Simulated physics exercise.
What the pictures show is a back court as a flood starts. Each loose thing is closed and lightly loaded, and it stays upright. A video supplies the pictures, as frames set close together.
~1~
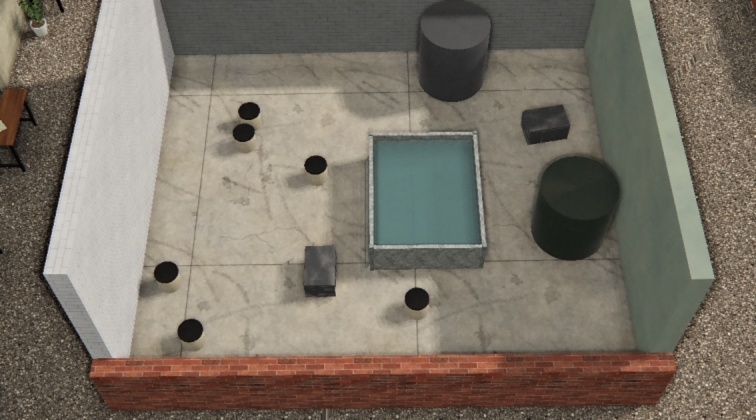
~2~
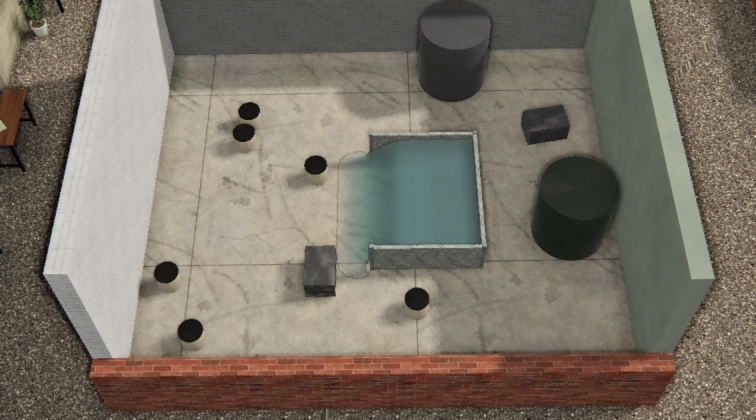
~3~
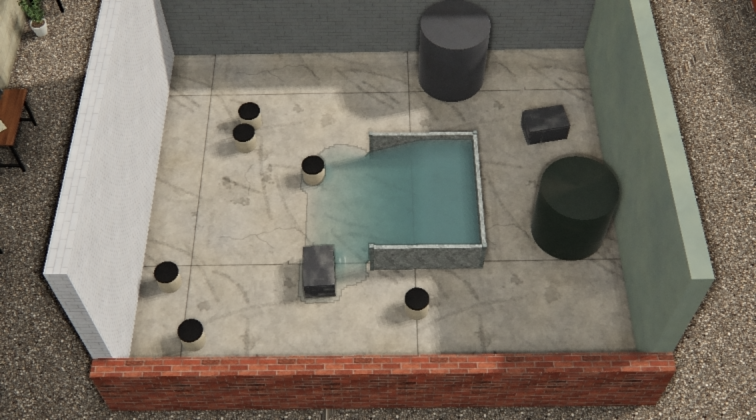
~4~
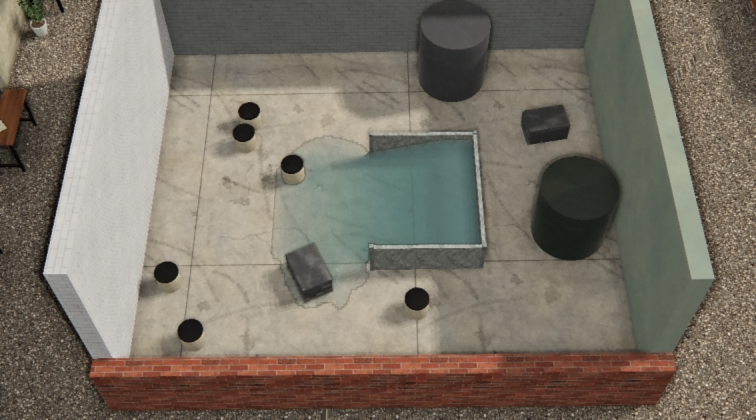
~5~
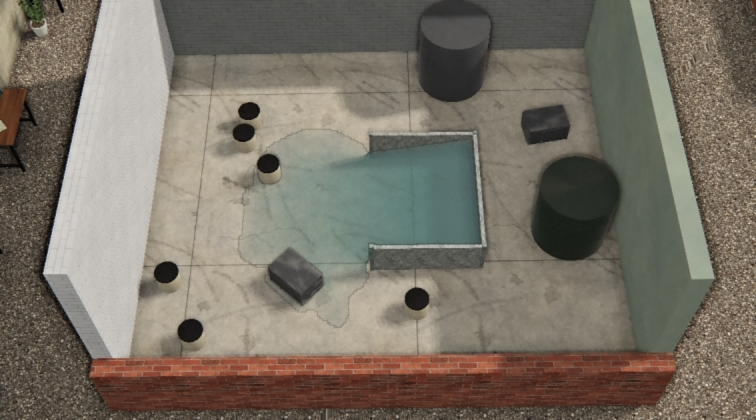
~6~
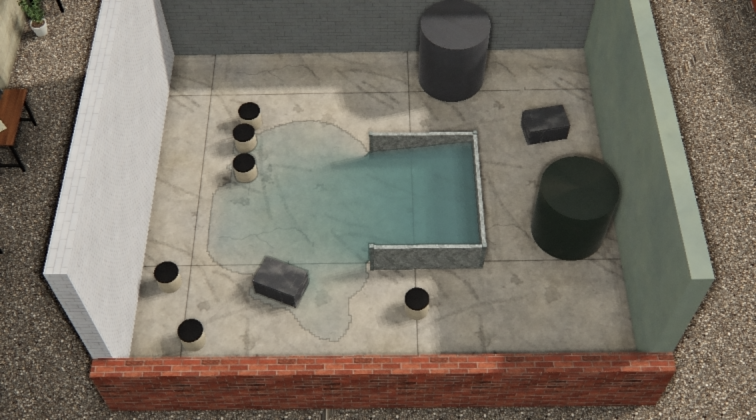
Water spreading left from an open-sided tank across a walled concrete court, pushing a black-topped pail and then a dark crate leftward.
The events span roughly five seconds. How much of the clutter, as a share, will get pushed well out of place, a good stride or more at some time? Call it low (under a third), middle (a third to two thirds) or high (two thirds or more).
High.
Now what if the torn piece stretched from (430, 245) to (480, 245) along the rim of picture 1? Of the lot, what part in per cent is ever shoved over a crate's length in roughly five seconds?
Around 40 per cent.
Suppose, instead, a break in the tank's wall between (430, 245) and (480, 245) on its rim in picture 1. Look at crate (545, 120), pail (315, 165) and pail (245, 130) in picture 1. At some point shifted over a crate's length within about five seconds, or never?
Never got that far, never got that far, never got that far.
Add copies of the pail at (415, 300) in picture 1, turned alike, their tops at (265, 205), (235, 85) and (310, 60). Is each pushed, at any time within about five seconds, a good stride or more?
Outcome per entry: Knocked aside / knocked aside / knocked aside.
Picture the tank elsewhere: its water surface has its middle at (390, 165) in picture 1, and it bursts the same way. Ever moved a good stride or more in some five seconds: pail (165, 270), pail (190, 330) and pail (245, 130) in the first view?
Result per object - went far, went far, went far.
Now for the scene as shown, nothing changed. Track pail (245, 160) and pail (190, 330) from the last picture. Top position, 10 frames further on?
I'd guess close to (174, 112) and close to (143, 357).
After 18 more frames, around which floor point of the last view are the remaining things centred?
(276, 203).
A moment on, 2 of 8 are well off their spots; 0 afloat.
Next, 6 of 8 are well off their spots; 5 afloat.
Later, 5 of 8 are well off their spots; 6 afloat.
In the end, 6 of 8 are well off their spots, and 6 have been at some point; 5 afloat.
